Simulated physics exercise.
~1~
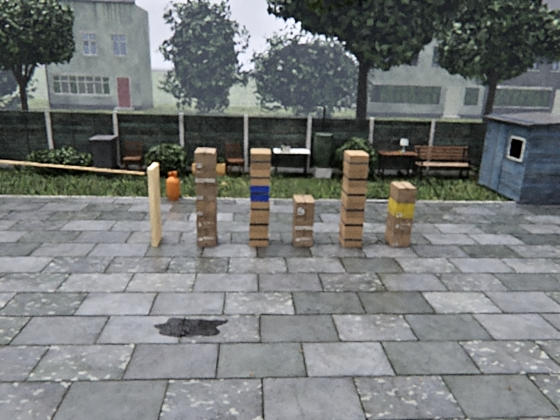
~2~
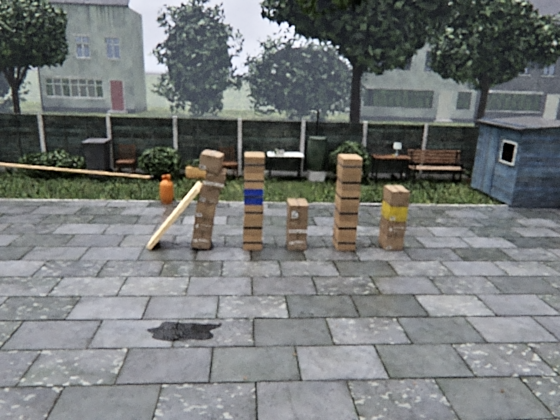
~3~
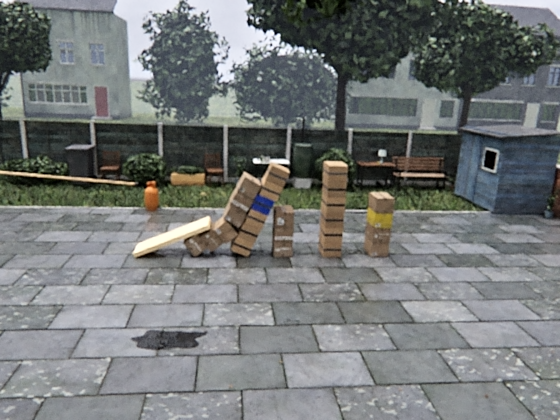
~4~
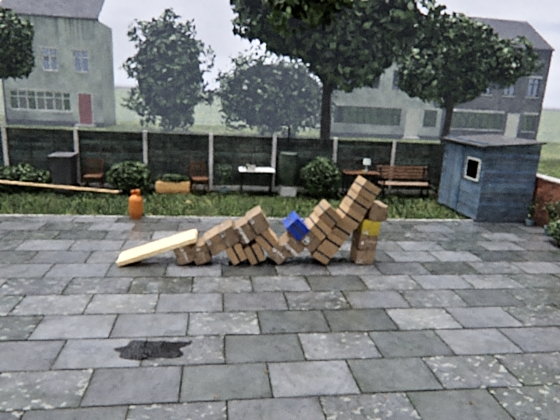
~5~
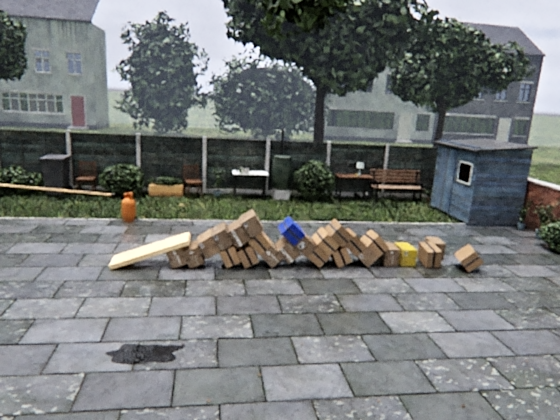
A grey paved yard is seen from standing height, with a hedge, a low wall, trees and pale houses behind and a blue shed at the right. Five single columns of brown cartons stand in a row, one with a blue carton and the last with a yellow one, and an upright pale board heads them at the left. The board tips right into the first column, which leans and topples into the next as the view drifts slightly right. The collapse runs rightward through every column. Finally all the cartons lie in a long, slanting heap, the blue one tilted on top, the yellow one on its side near the right end, and the board resting against the left.
